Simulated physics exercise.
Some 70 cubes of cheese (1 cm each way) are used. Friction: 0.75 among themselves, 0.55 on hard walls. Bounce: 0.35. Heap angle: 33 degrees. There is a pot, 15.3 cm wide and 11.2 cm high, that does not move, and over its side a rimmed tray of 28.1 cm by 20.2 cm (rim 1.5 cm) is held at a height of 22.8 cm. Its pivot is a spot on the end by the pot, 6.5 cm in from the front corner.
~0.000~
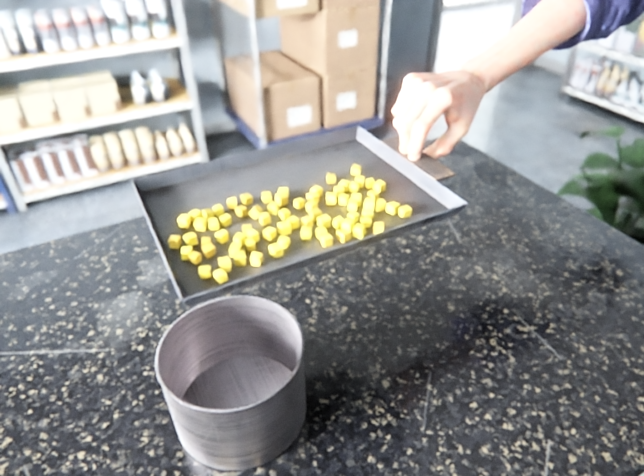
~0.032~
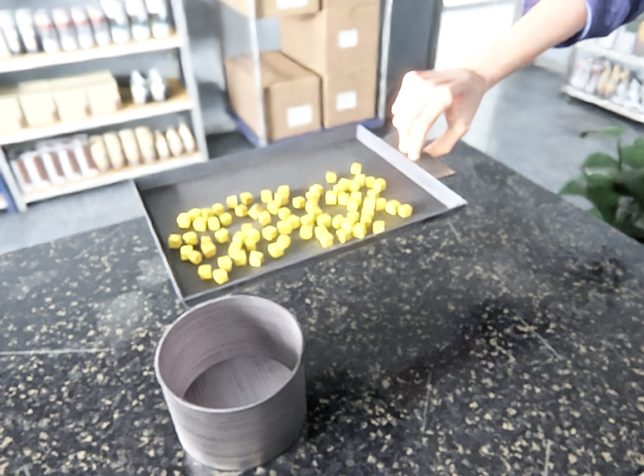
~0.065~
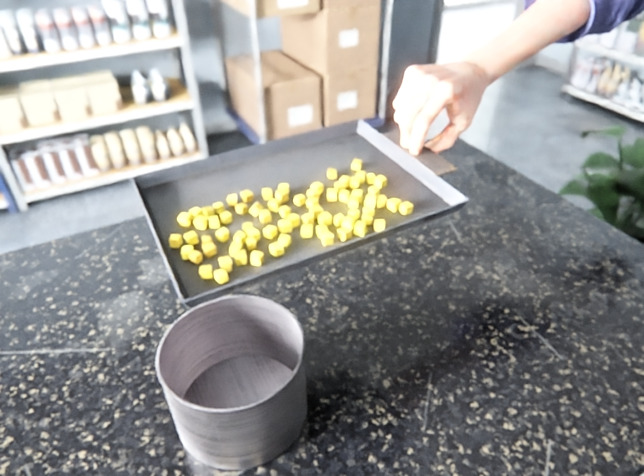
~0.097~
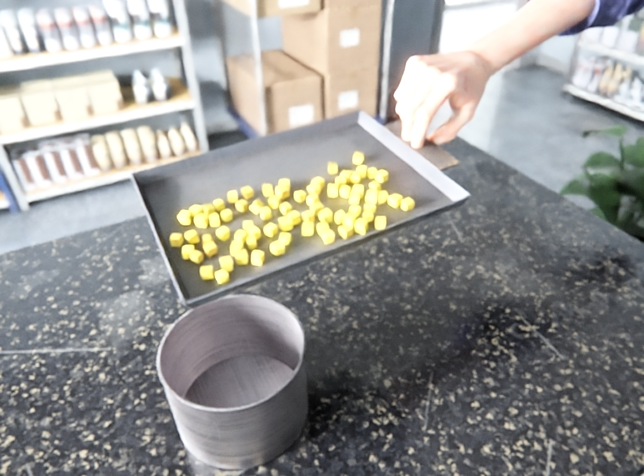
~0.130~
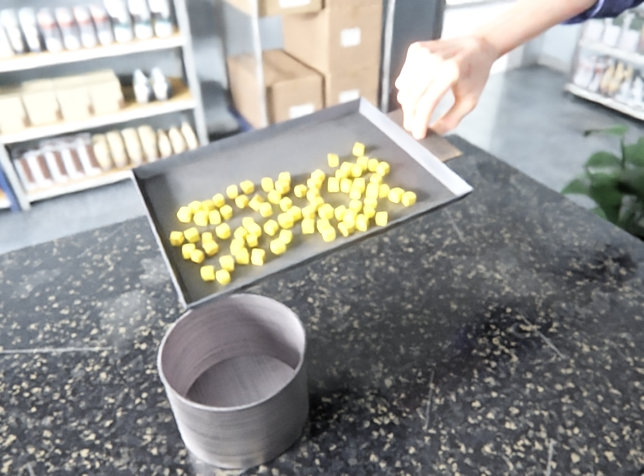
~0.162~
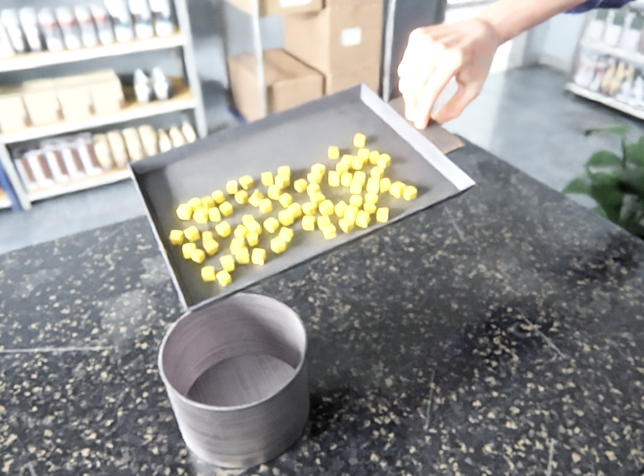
At first, a hand at the right grips the end of a dark rimmed tray scattered with small yellow cubes, beside a round grey pot on a speckled counter. Then the hand lifts that end a little, slanting the tray down toward the left, while the cubes stay spread across it.
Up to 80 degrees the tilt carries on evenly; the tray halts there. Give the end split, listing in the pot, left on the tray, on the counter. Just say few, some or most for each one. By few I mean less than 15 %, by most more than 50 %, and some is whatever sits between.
I would say pot most, tray few, counter some.
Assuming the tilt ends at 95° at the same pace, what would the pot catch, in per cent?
That comes out at some 60 per cent.
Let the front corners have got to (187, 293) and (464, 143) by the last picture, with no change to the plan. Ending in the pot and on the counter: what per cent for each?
Pot 0 % / counter 95 %.
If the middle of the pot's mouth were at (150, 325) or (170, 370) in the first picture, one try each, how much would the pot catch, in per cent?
Close to 0 in a hundred, then close to 70 in a hundred.
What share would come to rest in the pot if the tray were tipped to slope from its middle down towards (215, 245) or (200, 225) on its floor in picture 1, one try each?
Near 10 and 0 per cent, in that order.
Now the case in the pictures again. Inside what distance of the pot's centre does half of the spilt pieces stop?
Some 28 cm.
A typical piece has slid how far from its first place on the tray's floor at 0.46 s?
It has moved some 2 cm from its start.
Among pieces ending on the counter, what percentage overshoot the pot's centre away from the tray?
Around 100 per cent, give or take.
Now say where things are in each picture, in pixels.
In the first frame, tray tilt 0 degrees, front corners at (187, 292) and (459, 202); middle of the pieces at (293, 223); pot at (231, 347).
In the second frame, tray tilt 0 degrees, front corners at (187, 293) and (459, 201); middle of the pieces at (293, 222).
In the third frame, tray tilt 2 degrees, front corners at (188, 294) and (460, 198); middle of the pieces at (294, 220).
In the fourth frame, tray tilt 4 degrees, front corners at (189, 296) and (462, 194), lowest corner left front; middle of the pieces at (294, 218).
In the fifth frame, tray tilt 8 degrees, front corners at (191, 298) and (464, 188), lowest corner left front; middle of the pieces at (295, 214).
In the sixth frame, tray tilt 12 degrees, front corners at (192, 301) and (466, 182), lowest corner left front; middle of the pieces at (295, 210); pot at (234, 345). The tray's pace is about 115 degrees a second.
Then, at 0.46 s, tilt 45 degrees; the tray holds 100 %, the pot 0 %.
After 0.66 s, tilt 68 degrees; the tray holds 90 %, the pot 0 %.
After 0.98 s, tilt 80 degrees; the tray holds 5 %, the pot 50 %.
By 2.3 s all is still; pot 60 %, tray 0 %, counter 40 %.
